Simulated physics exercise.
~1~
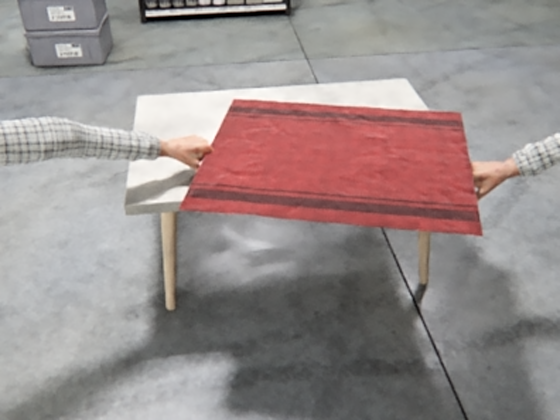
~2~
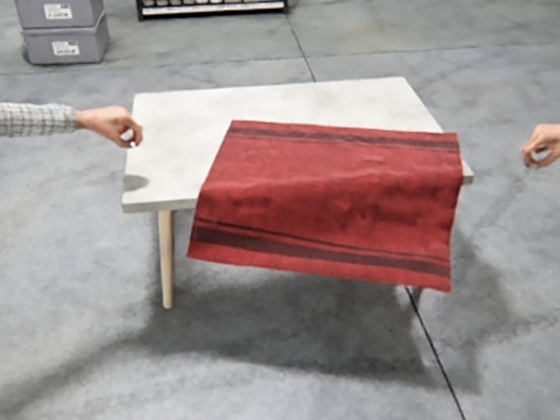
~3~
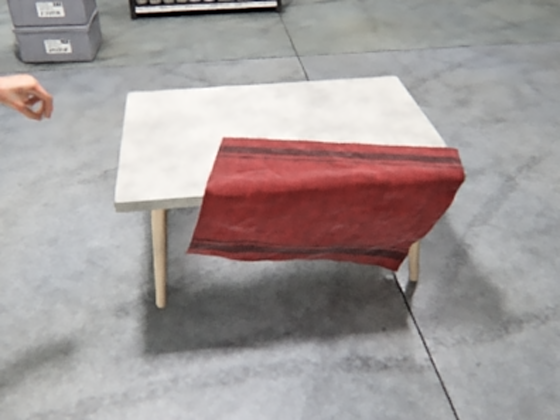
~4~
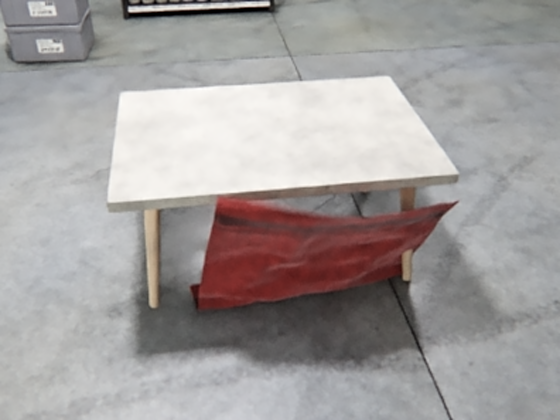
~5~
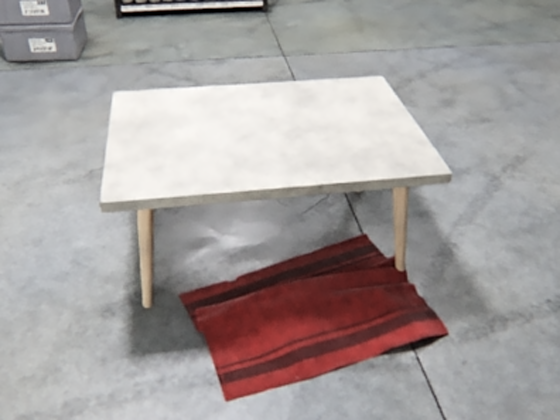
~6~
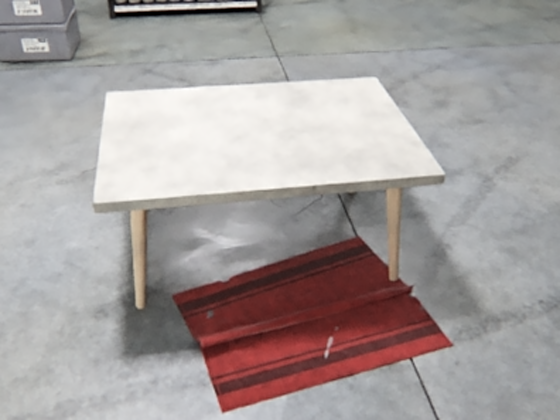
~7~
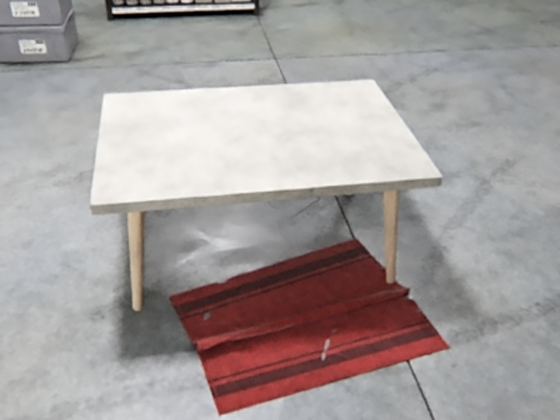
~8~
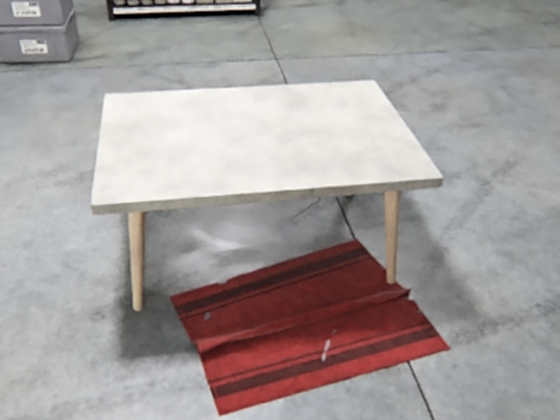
On a grey concrete floor, seen from above and in front, a pale rectangular table with wooden legs stands near the centre, with grey boxes and a dark rack behind it. Two hands, one at each side, hold a red scarf with dark stripes flat over the right and front part of the tabletop. They let go and draw away as the cloth sags over the front edge. The view shifts slightly while the scarf slides off the table. It drops to the floor and ends spread out, slightly creased, by the front right leg.
